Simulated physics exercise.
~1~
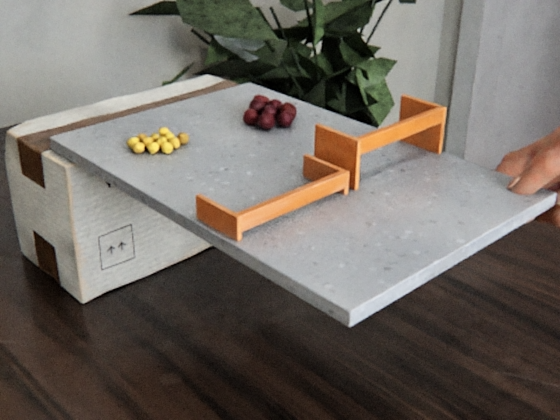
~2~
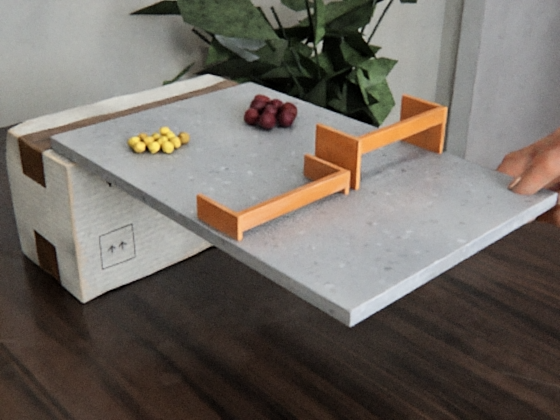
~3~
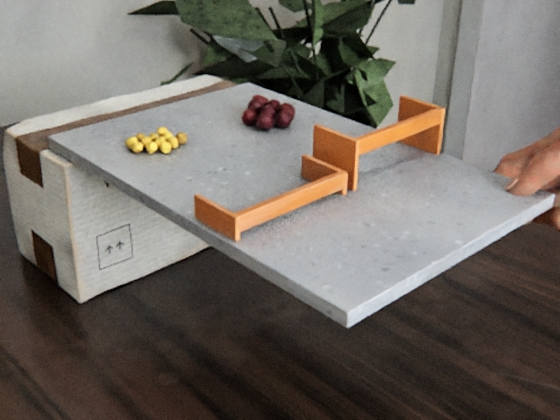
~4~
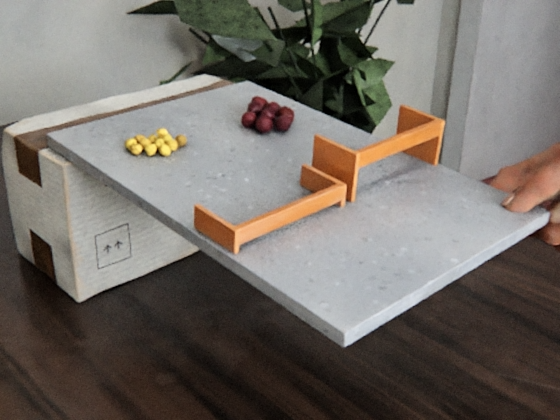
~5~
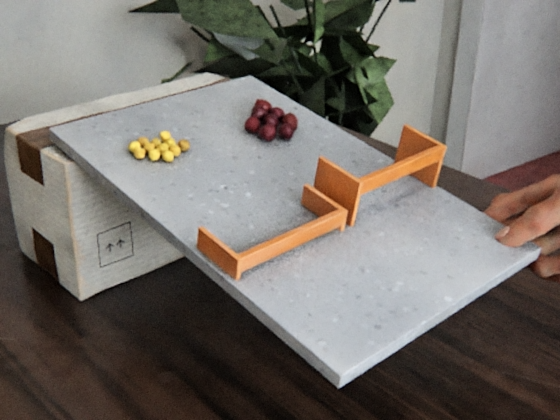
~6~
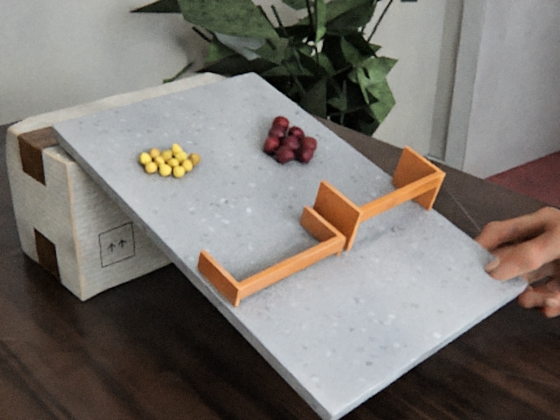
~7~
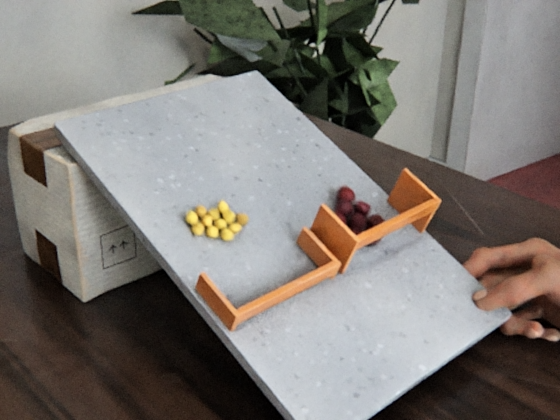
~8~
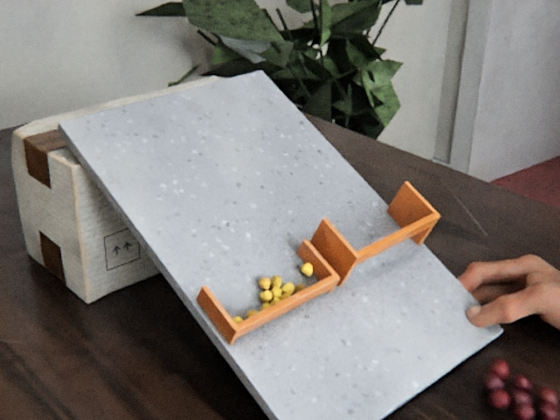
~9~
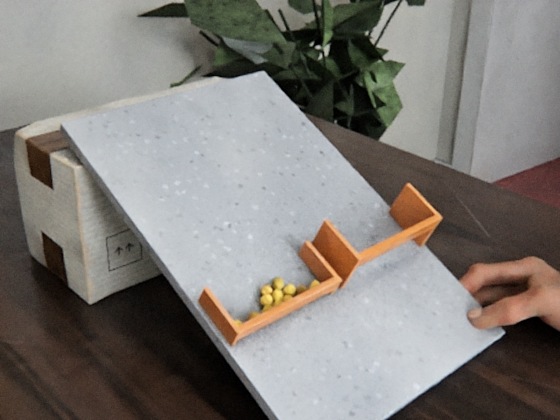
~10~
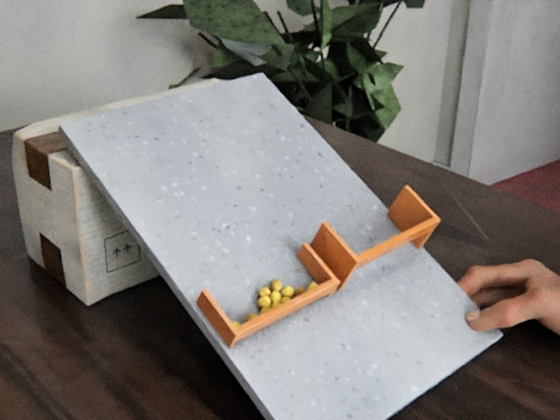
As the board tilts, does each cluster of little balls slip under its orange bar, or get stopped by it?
The dark red cluster slips under its orange bar and leaves the board, while the yellow cluster is stopped and stays gathered behind its bar.
A hand lowered one end of a speckled grey board propped on a box, and two clusters of little balls slid down it. The dark red ones passed under an orange bar onto the table and out of view, while the yellow ones stayed caught behind theirs.
